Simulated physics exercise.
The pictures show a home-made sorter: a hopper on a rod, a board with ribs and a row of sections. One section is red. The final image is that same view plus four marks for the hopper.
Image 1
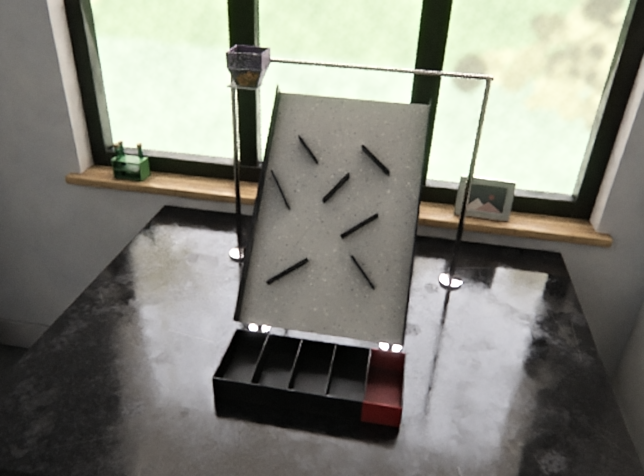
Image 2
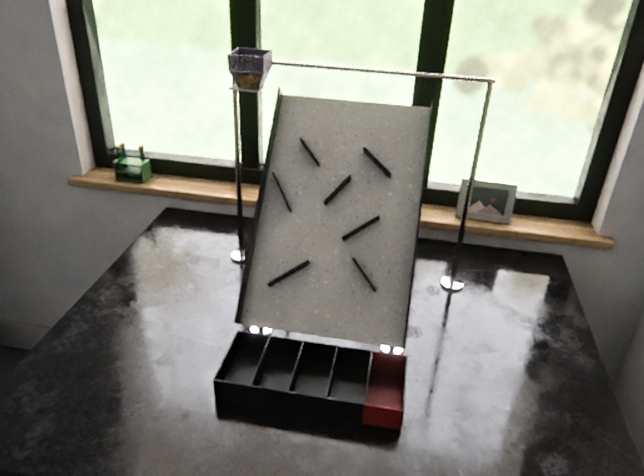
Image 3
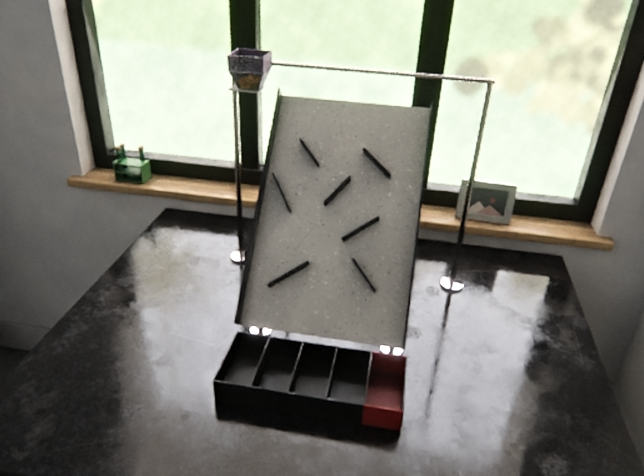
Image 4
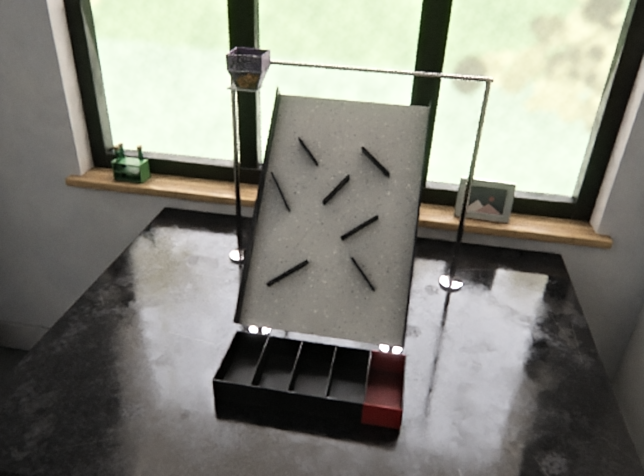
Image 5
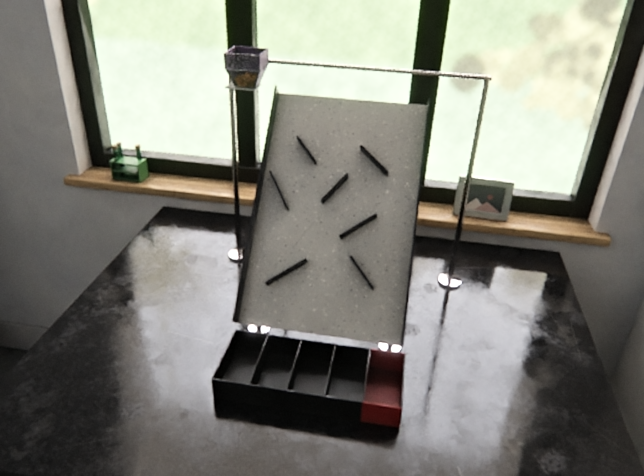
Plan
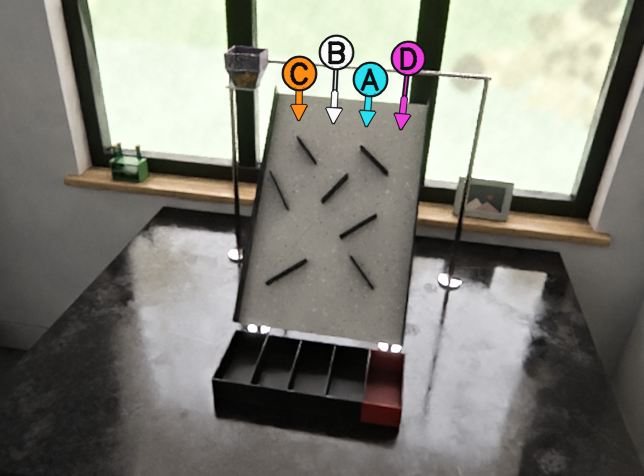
On a dark glossy table by a window, a small hopper sitting still above a ribbed sloping board and sectioned tray.
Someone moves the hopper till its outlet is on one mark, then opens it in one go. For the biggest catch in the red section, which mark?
It is D.
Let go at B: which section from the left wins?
The first from the left.
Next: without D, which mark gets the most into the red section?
Mark A.
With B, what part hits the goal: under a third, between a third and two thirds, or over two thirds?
It is under a third.
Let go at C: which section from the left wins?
The first.
On the marked copy, mark A meets the board at (366, 120); mark B meets the board at (333, 117); mark C meets the board at (298, 114); mark D meets the board at (401, 123).
Choosing A, about a third in the red section, about half in other sections, a small part outside the box.
Choosing B, a stray few in the red section, nearly all in other sections.
Choosing C, none in the red section, nearly all in other sections, a stray few held on the board, a stray few outside the box.
Choosing D, nearly all in the red section, a stray few outside the box.
